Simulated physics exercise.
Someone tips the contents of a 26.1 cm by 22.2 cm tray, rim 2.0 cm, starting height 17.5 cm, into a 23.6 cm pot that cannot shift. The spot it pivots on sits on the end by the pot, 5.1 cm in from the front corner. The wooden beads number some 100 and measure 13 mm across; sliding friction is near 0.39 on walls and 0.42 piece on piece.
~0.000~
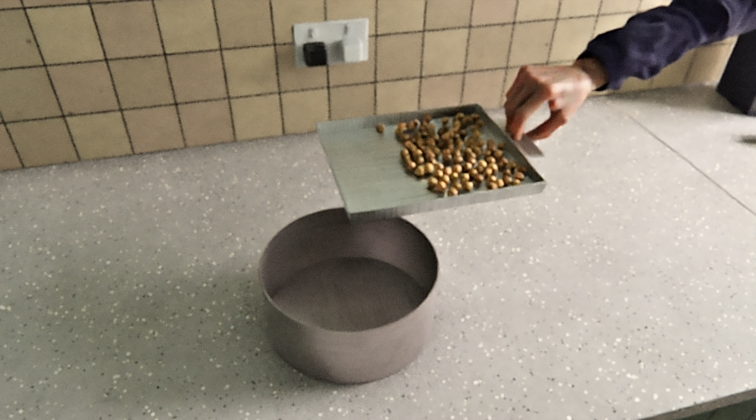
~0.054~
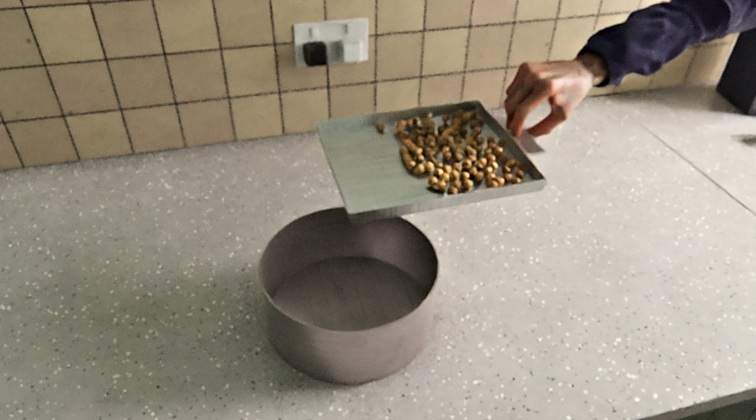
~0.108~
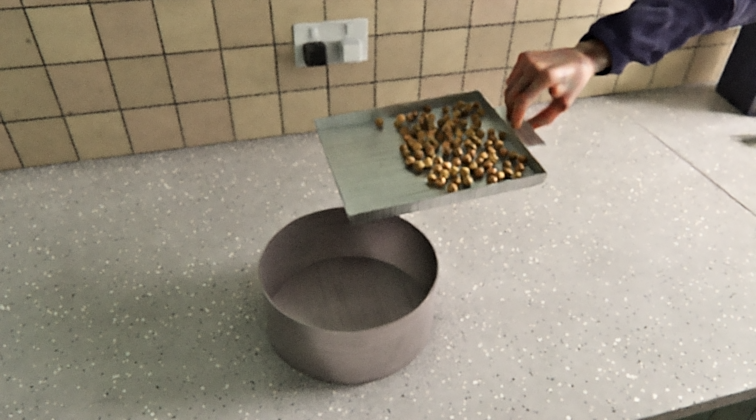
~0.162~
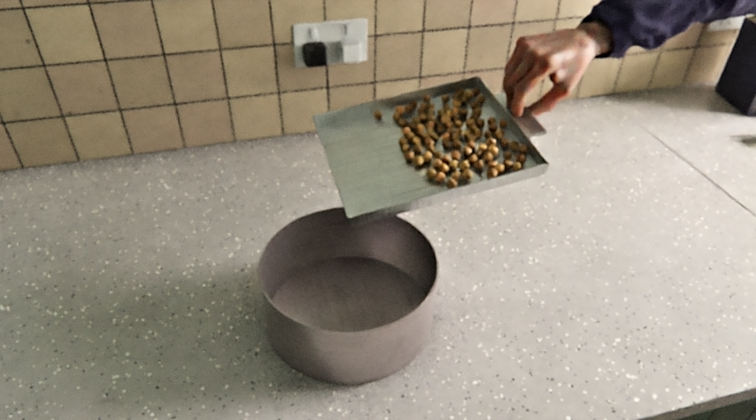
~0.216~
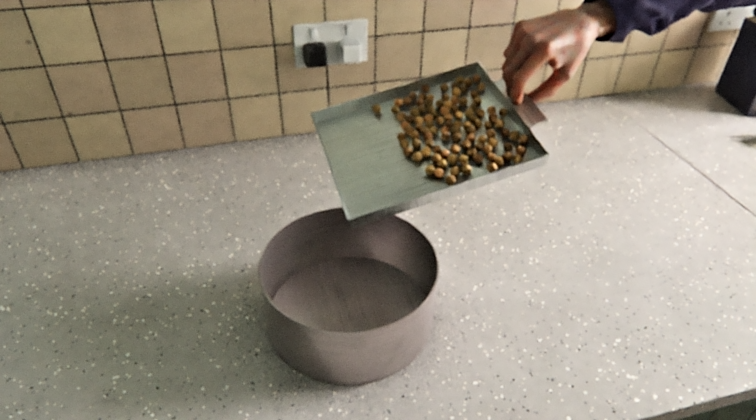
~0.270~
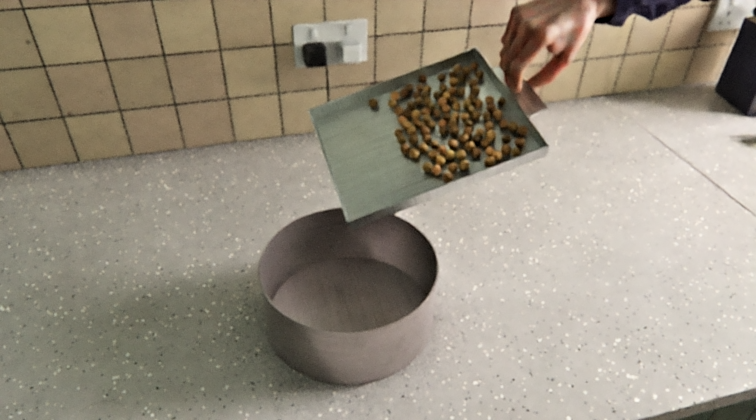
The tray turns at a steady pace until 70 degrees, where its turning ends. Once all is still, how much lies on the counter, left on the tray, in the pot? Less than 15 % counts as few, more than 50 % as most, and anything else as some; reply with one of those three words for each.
Here it is: Counter: Few, left on the tray: Most, pot: Some.
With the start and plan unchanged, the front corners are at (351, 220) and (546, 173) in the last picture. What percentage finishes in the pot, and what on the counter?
The pot gets 0 and the counter 0.
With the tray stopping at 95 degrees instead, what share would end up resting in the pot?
Estimated share: About 100 %.
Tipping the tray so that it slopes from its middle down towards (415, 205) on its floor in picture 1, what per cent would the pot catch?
Something like 5 per cent of the pieces.
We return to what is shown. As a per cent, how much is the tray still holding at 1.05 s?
It comes to near 60 per cent.
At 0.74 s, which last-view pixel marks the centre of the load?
Roughly pixel (349, 189).
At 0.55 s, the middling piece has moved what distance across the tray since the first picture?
By then it sits near 11 cm from where it began.
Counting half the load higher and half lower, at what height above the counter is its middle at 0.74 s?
Around 20 cm up.
After 0.55 s, tilt 44 degrees; the tray holds 100 %, the pot 0 %.
Then, at 0.74 s, tilt 61 degrees; the tray holds 90 %, the pot 0 %.
After 1.05 s, tilt 70 degrees; the tray holds 60 %, the pot 35 %.
In the end, at 1.9 s, counter 0 %, tray 60 %, pot 40 %.
